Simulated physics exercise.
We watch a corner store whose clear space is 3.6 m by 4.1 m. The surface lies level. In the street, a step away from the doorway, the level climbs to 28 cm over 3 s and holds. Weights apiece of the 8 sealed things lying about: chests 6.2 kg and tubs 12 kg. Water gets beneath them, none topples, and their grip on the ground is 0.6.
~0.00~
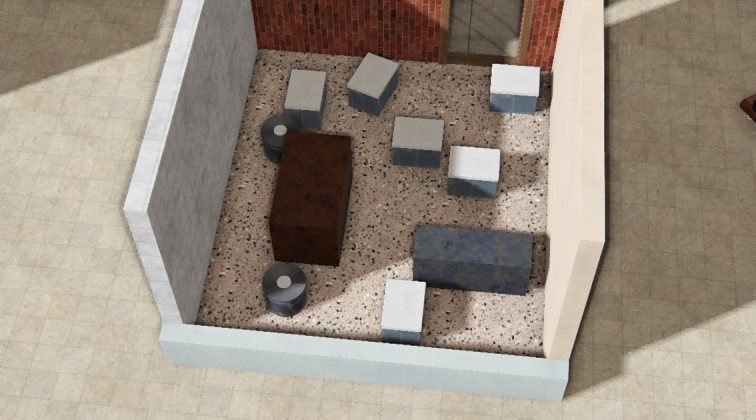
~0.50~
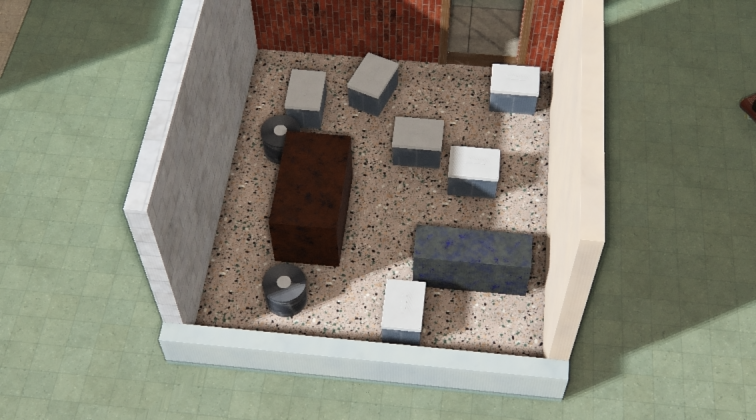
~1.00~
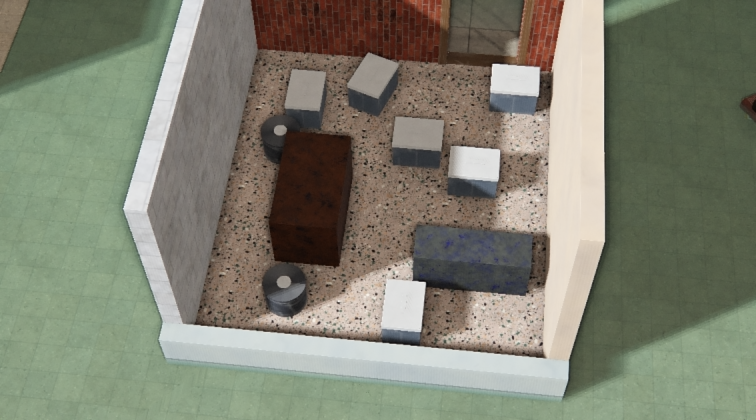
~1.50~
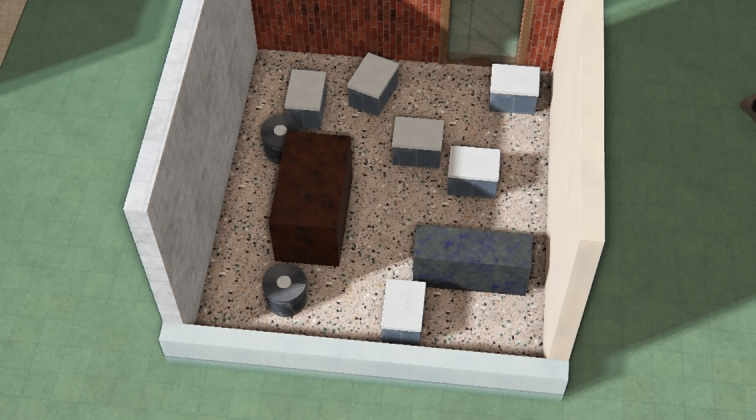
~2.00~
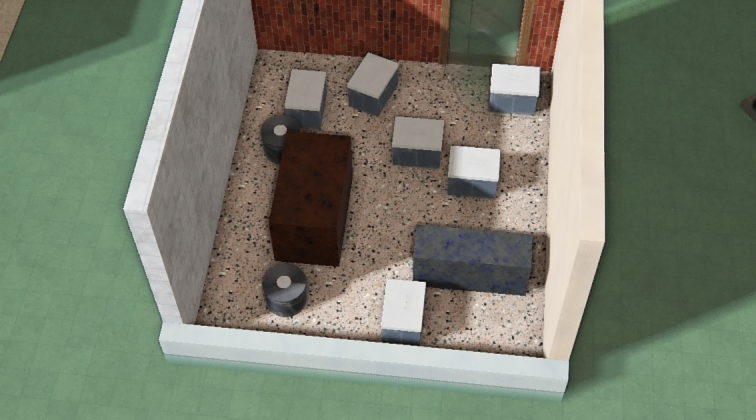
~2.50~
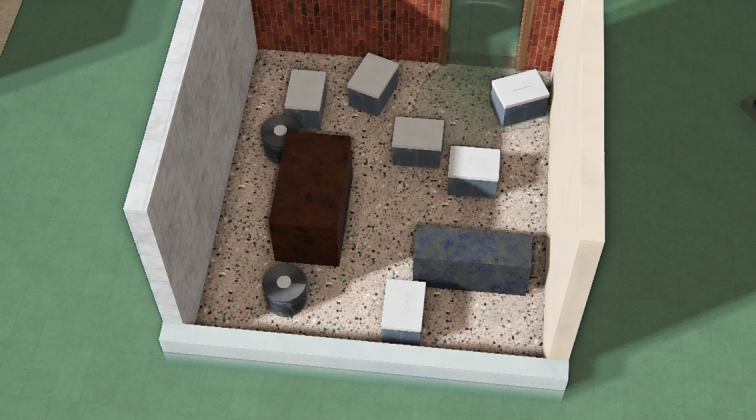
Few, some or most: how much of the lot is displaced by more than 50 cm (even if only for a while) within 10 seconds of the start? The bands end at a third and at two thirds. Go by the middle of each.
It is one to two thirds.
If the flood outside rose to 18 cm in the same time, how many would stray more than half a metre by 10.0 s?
Then 3.
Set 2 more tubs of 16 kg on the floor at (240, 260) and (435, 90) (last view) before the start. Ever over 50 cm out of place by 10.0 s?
In turn: Less, short of it.
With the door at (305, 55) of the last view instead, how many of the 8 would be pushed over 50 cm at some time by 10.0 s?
Then 7.
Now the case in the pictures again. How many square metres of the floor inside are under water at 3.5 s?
Roughly 5.0 m2.
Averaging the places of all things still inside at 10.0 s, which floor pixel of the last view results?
Around (350, 216).
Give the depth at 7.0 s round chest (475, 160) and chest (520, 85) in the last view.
About 8 and 17 cm.
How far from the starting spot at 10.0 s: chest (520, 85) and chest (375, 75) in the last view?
In that order: 200 cm, 30 cm.
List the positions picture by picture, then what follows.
In the first picture, a chest at (516, 79), on the bottom; a chest at (474, 162), on the bottom; water covers 0.0 m2; 0 of 8 have shifted.
In the second picture, a chest at (516, 79), on the bottom; a chest at (474, 162), on the bottom; 0.0 m2 under water; 0 of 8 have shifted.
In the third picture, a chest at (516, 79) rests on the ground; a chest at (474, 162) rests on the ground; water covers 0.0 m2; 0 of 8 have shifted.
In the fourth picture, a chest at (516, 79) rests on the ground; a chest at (474, 162), on the bottom; 0.0 m2 under water; 0 of 8 have shifted.
In the fifth picture, a chest at (516, 79), on the bottom; a chest at (474, 162) rests on the ground; water covers 0.3 m2; 0 of 8 have shifted.
In the sixth picture, a chest at (521, 87) rests on the ground, 15 cm from its start; a chest at (474, 162) rests on the ground; 1.5 m2 under water; 1 of 8 have shifted.
After 3.5 s 2 of 8 are over 50 cm from their spots; 1 afloat.
After 4.5 s 3 of 8 are over 50 cm from their spots; 3 afloat.
After 7.0 s 3 of 8 are over 50 cm from their spots; 4 afloat.
After 10.0 s 4 of 8 are over 50 cm from their spots, and 4 have been at some point; 8 afloat.
